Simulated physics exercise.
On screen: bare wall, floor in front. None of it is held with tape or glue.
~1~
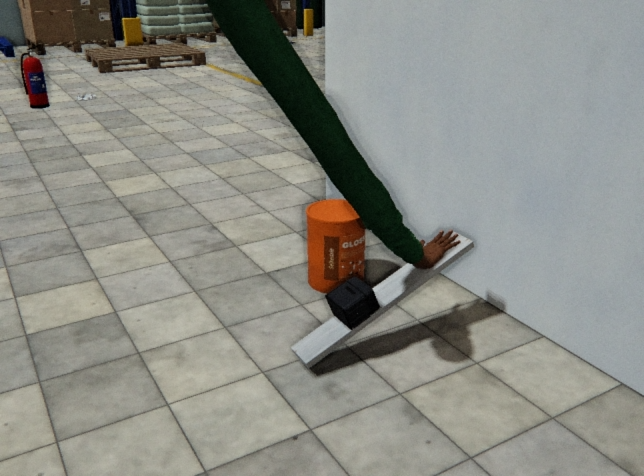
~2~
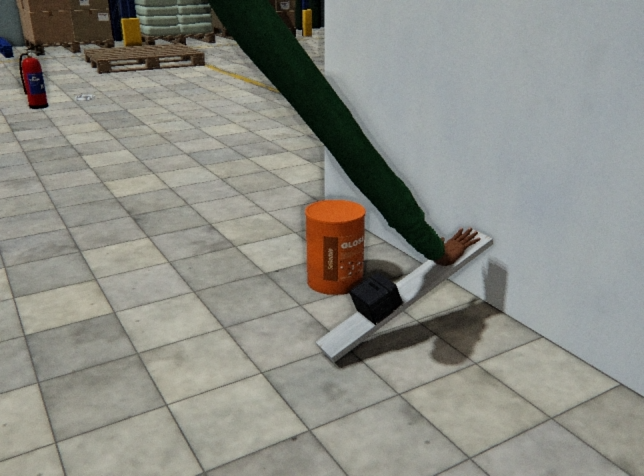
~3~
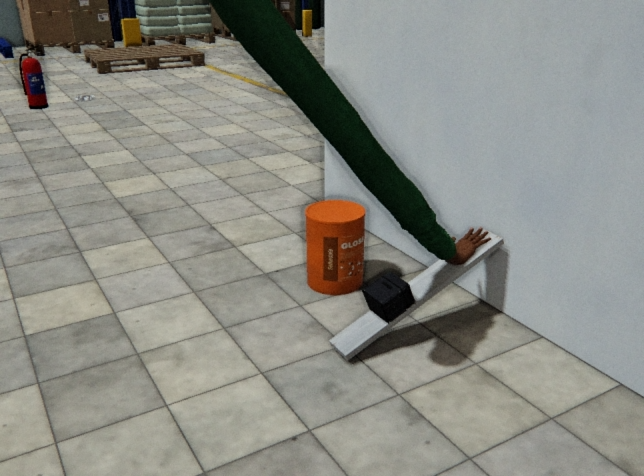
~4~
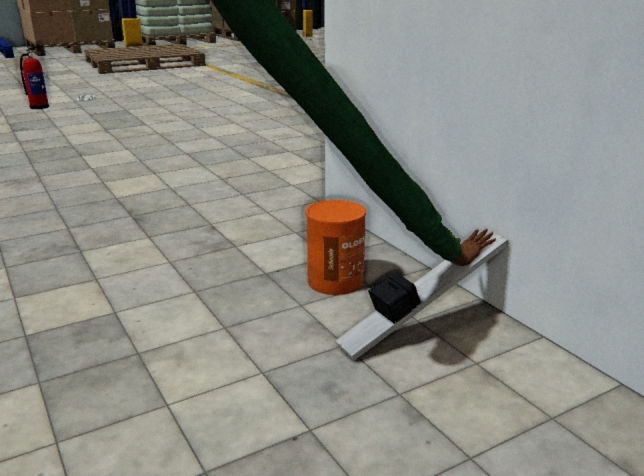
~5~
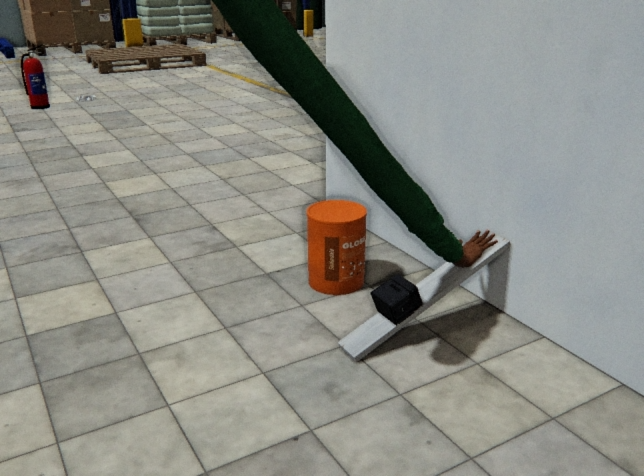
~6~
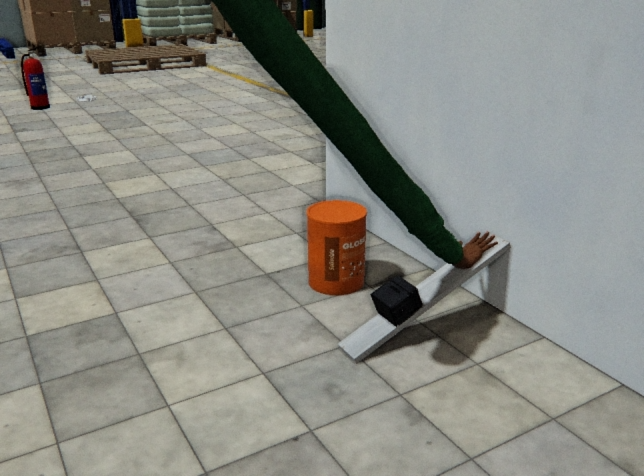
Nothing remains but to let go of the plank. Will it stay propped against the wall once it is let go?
Dislodged.
Then, 0.30 s past the last view, white plank 18° lower than it was left near (419, 323).
Then, 0.40 s past the last view, white plank 23° lower than it was left near (418, 328).
Finally, moved from the start, white plank; orange pail still in place. Final places as the last picture's camera would see them, white plank near (418, 329). The plank slips out.
